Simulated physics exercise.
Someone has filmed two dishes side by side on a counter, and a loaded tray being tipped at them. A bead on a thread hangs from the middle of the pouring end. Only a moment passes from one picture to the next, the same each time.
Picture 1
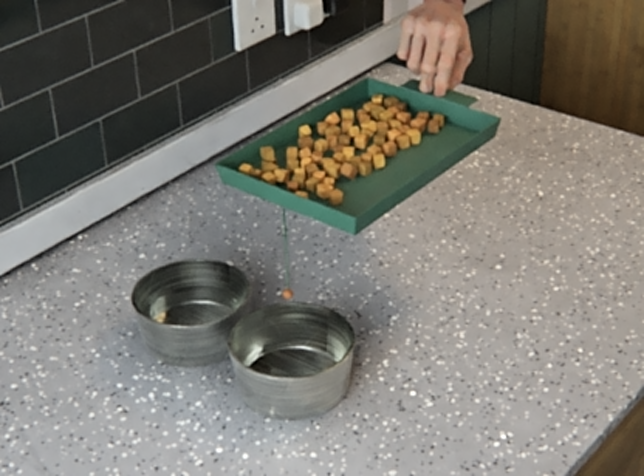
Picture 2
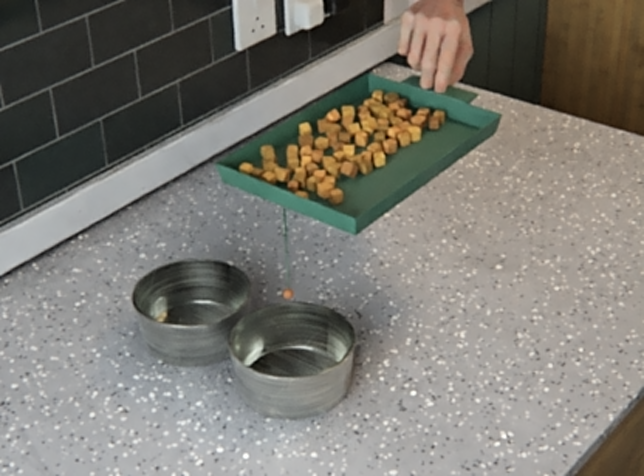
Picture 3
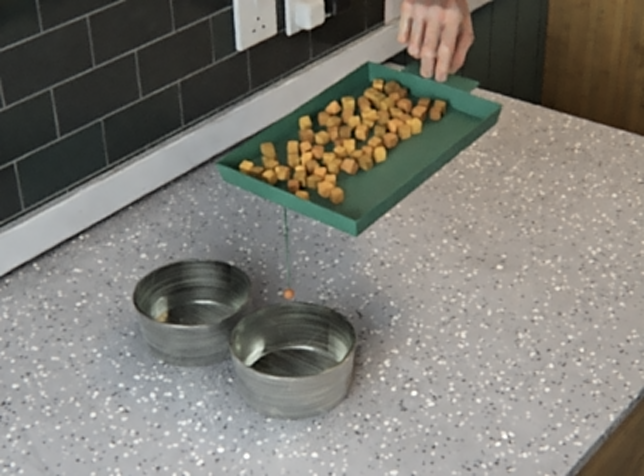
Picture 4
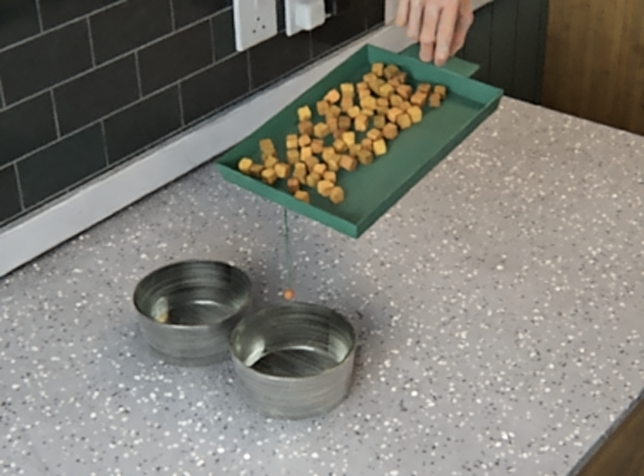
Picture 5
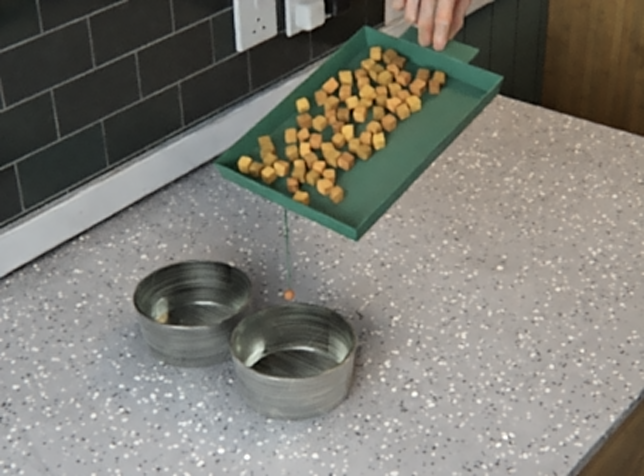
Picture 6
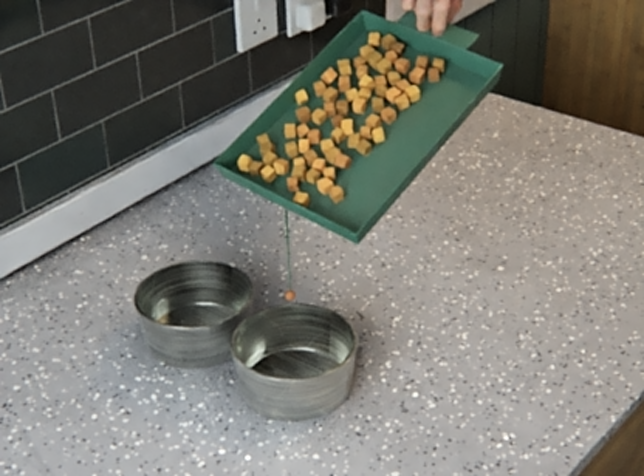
A hand raising the far end of a green tray of croutons, tilting it steadily above two metallic bowls on a speckled counter.
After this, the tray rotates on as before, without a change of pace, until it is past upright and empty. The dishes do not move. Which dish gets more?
More goes to the right-hand dish.
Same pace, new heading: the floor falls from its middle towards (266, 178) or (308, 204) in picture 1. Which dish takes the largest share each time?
At the first place the left one, at the second the right dish.
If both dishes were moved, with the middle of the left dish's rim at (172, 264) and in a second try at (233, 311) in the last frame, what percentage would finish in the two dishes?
Roughly 20 per cent, and 80 per cent.
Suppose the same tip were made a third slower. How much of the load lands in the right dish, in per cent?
Close to 70 per cent.
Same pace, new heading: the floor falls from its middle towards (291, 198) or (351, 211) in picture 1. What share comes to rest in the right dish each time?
In turn 40 and 50 in a hundred.
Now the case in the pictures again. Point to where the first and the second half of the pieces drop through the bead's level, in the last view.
The first part at (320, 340); the rest at (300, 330).
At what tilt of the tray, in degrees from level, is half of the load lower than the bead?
At about 115°.
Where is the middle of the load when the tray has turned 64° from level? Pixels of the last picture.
Near (318, 185).
Shortly afterwards, tray tipped steeply; all but a few on the tray; only a few in the air.
Next, tray tipped past a quarter turn; the bulk on the tray; near a quarter in the right dish; a little outside both.
Some moments later, tray tipped past a quarter turn; the bulk in the right dish; near a quarter outside both.
In the end, tray tipped past a quarter turn; the bulk in the right dish; none at all in the left dish; near a quarter outside both.
